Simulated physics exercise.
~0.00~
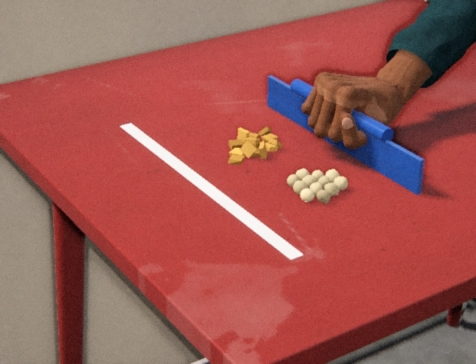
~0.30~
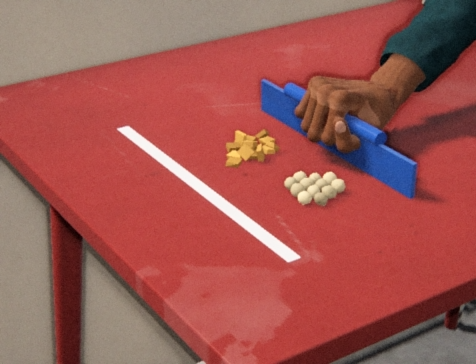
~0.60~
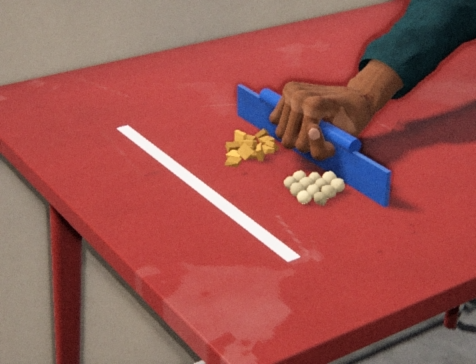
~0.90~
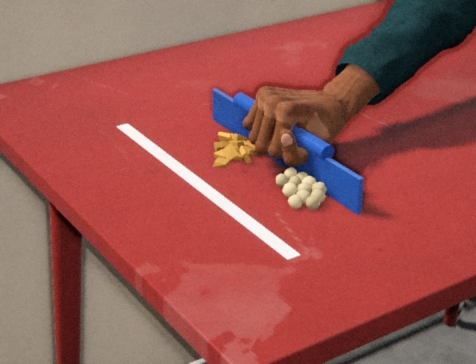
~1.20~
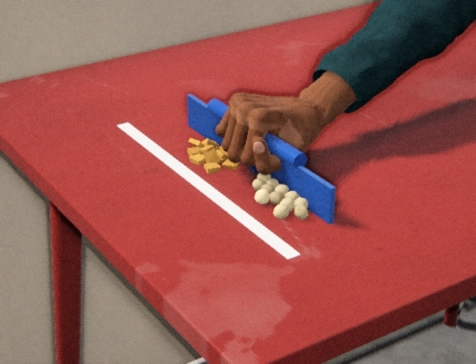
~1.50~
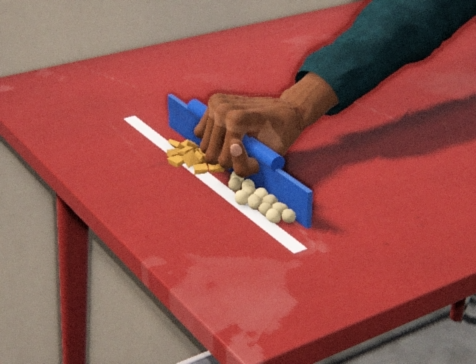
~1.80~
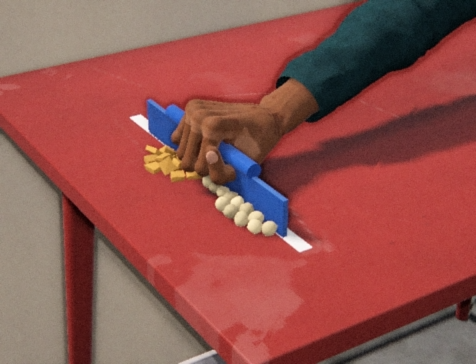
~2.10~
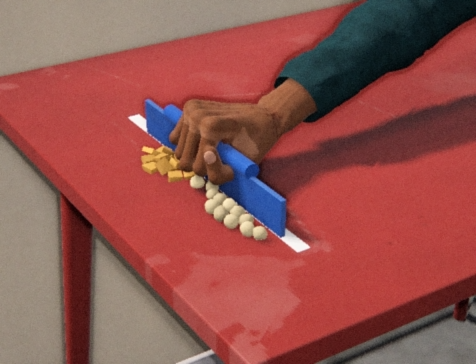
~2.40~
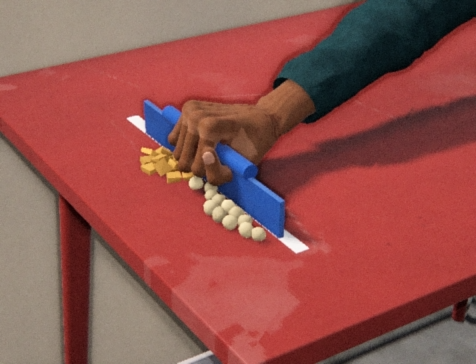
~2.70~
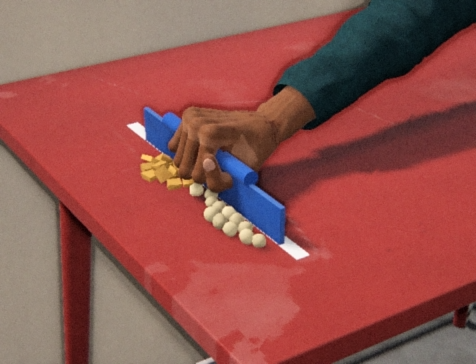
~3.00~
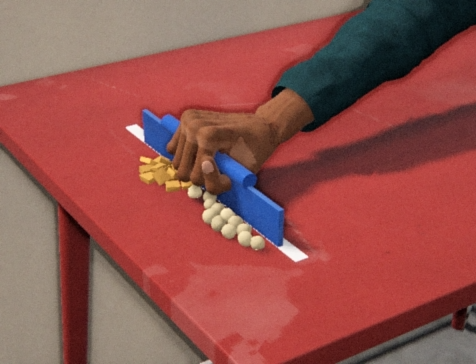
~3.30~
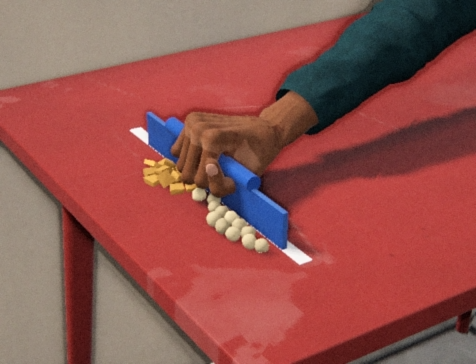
On a red table, a hand slid a blue scraper left, pushing a small heap of yellow pieces and a heap of round whitish balls over a strip of white tape, then stopped on the tape, with both heaps still on the table.
